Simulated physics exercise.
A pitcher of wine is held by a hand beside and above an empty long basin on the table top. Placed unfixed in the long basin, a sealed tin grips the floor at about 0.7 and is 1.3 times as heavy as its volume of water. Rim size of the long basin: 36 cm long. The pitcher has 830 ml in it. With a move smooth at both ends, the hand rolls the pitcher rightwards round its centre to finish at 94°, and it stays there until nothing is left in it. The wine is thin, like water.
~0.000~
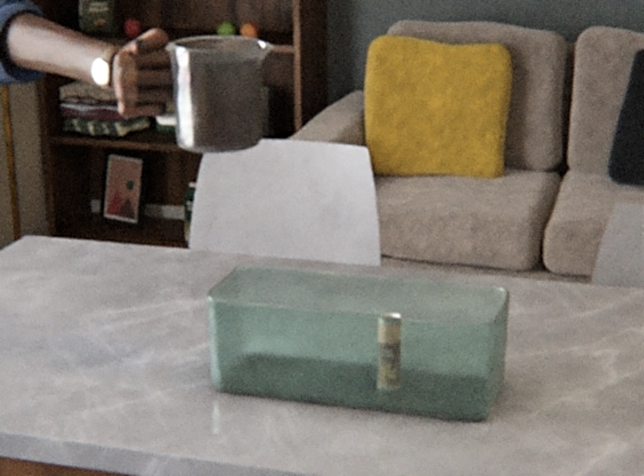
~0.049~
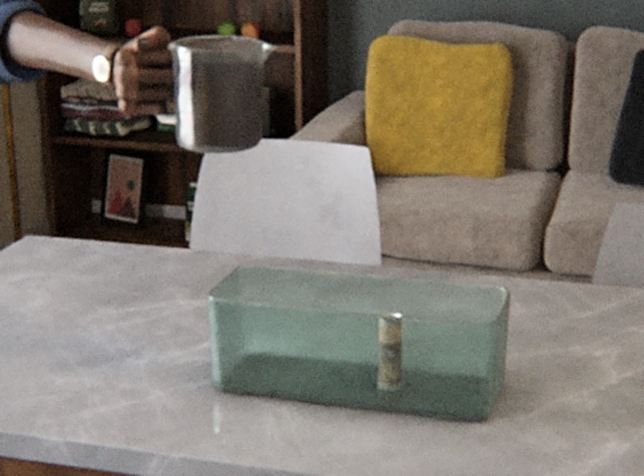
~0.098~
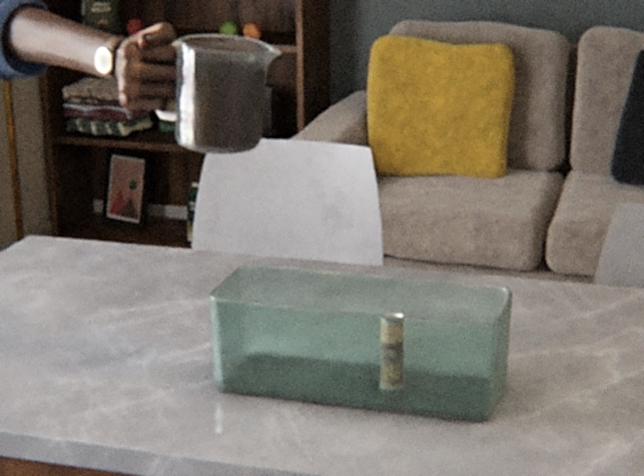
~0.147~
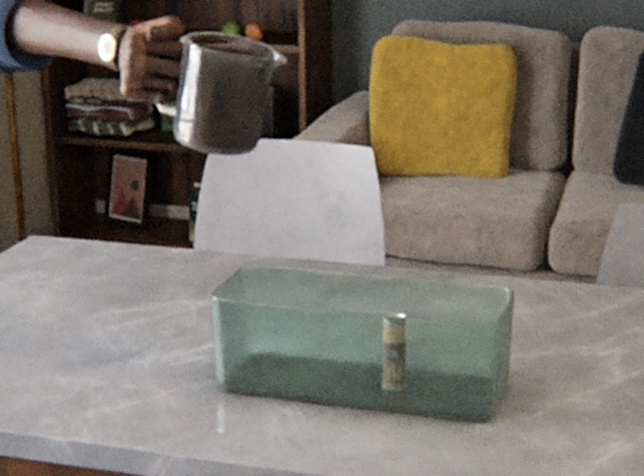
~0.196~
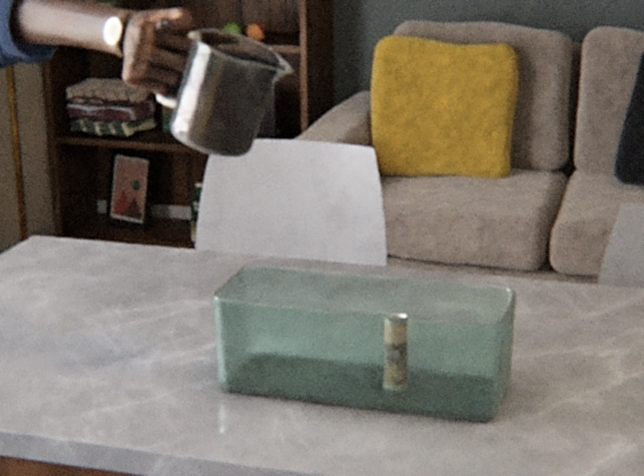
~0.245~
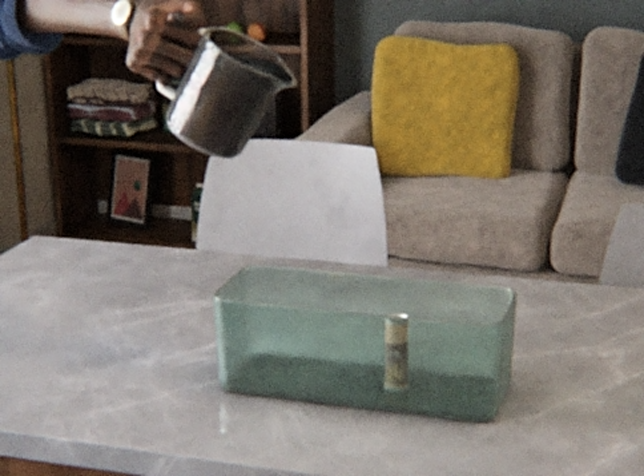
To begin with, a hand holds a metallic pitcher nearly upright, above and to the left of a long, pale green see-through basin with a small tin, on a table. Then the hand rolls the pitcher rightwards, slowly at first and then further, until it leans clearly to the right.
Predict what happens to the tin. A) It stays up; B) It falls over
B, it falls over.
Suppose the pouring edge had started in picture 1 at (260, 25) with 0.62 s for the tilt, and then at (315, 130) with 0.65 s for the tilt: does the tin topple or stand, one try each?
Try 1: Still standing; try 2: Tipped over.
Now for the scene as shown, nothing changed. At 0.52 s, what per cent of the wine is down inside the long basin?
About 3%.
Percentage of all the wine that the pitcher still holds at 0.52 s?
About 66 percent.
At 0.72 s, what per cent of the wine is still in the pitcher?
Near 28 percent, more or less.
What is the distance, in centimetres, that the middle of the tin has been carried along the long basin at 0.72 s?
Near 2 cm of travel.
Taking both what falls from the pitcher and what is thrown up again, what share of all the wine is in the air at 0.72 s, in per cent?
Close to 32 in every hundred parts.
After 0.52 s the tilt is 84° and 66 per cent is still to pour; the tin stands where it began.
After 0.72 s the tilt is 94° and 27 per cent is still to pour; the tin leans 8°.
After 0.92 s the tilt is 94° and 11 per cent is still to pour; the tin lies on its side.
After 1.15 s the tilt is 94° and 4 per cent is still to pour; the tin lies on its side.
In the end the tin lies on its side.
